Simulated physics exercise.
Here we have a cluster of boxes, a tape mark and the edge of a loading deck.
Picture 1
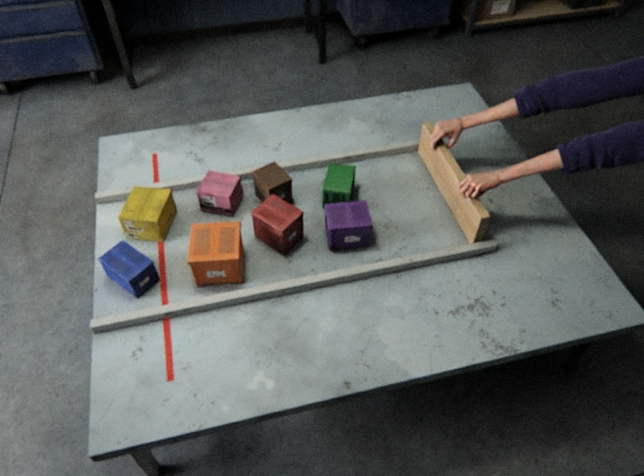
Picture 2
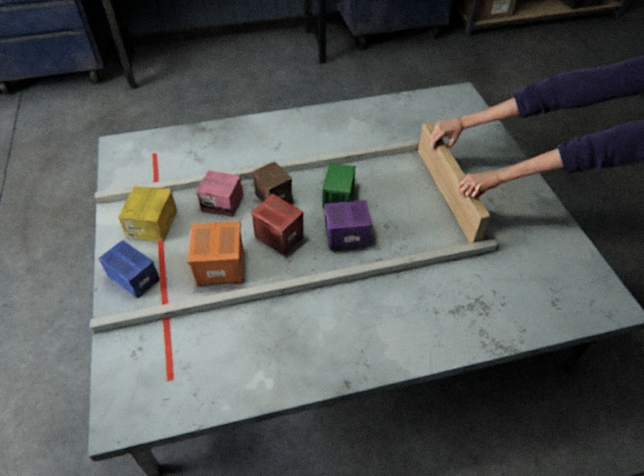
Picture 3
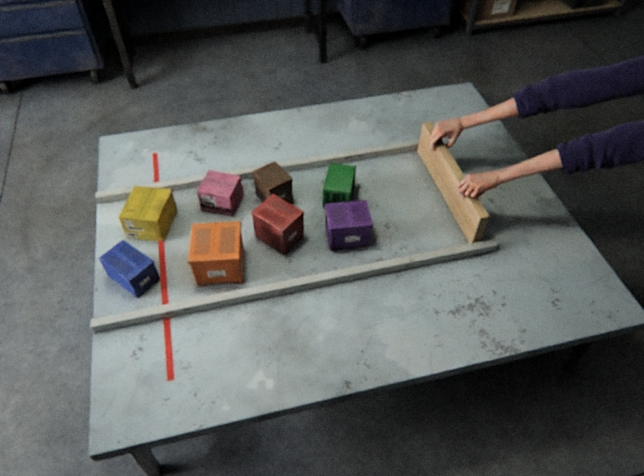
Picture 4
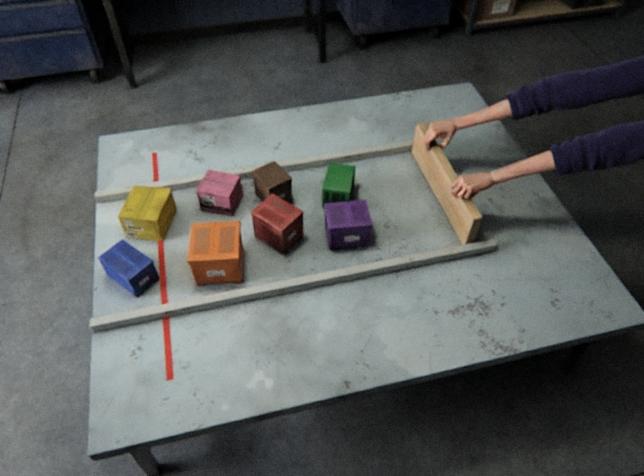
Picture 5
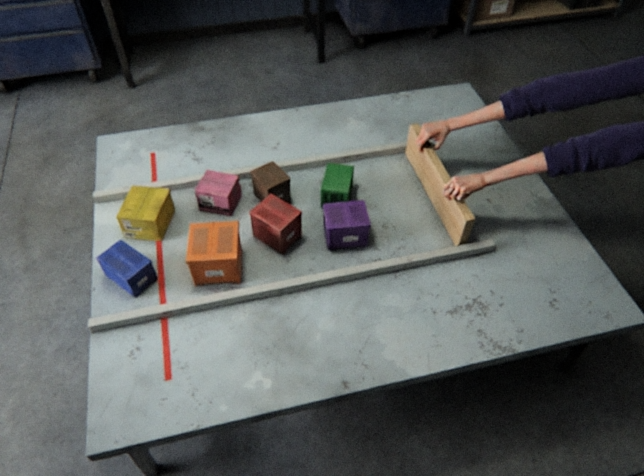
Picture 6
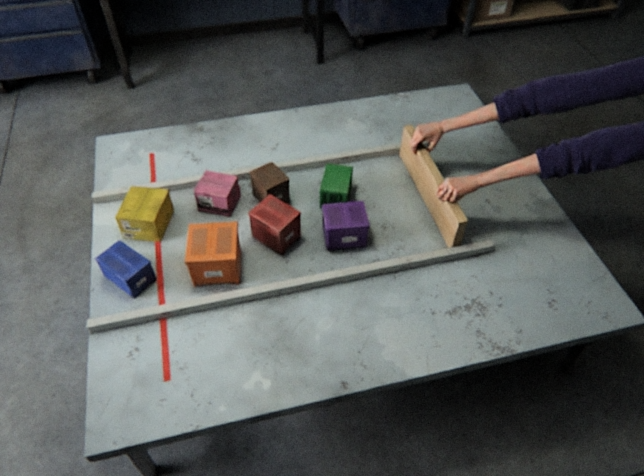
Two hands slide a wooden plank slightly left toward colored boxes, which stay almost still.
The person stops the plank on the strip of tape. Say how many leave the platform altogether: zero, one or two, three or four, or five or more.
The number that fall off is three or four.
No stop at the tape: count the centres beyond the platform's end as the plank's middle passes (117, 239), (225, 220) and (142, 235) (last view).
It would be 5, 0 and 5.
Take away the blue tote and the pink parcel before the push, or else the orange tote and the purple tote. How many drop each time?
Fallen: 1, and 2 in the other try.
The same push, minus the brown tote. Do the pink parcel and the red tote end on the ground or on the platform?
The pink parcel remains up, the red tote does not fall.
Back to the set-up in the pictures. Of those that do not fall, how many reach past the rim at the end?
1 of them.
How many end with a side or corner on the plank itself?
That makes 2.
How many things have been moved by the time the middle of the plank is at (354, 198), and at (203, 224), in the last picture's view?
2 and 8.
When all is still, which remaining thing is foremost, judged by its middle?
The red tote ends nearest.
Soon after, none off yet; blue tote at rest near (126, 269); yellow parcel at rest near (146, 214); orange tote at rest near (215, 254).
Then, none off yet; blue tote moved a little near (122, 272); yellow parcel moved a little near (131, 217); orange tote moved about its own width near (176, 260).
By the end, the number that fall off is three or four; fallen, pink parcel, orange tote, yellow parcel and blue tote.
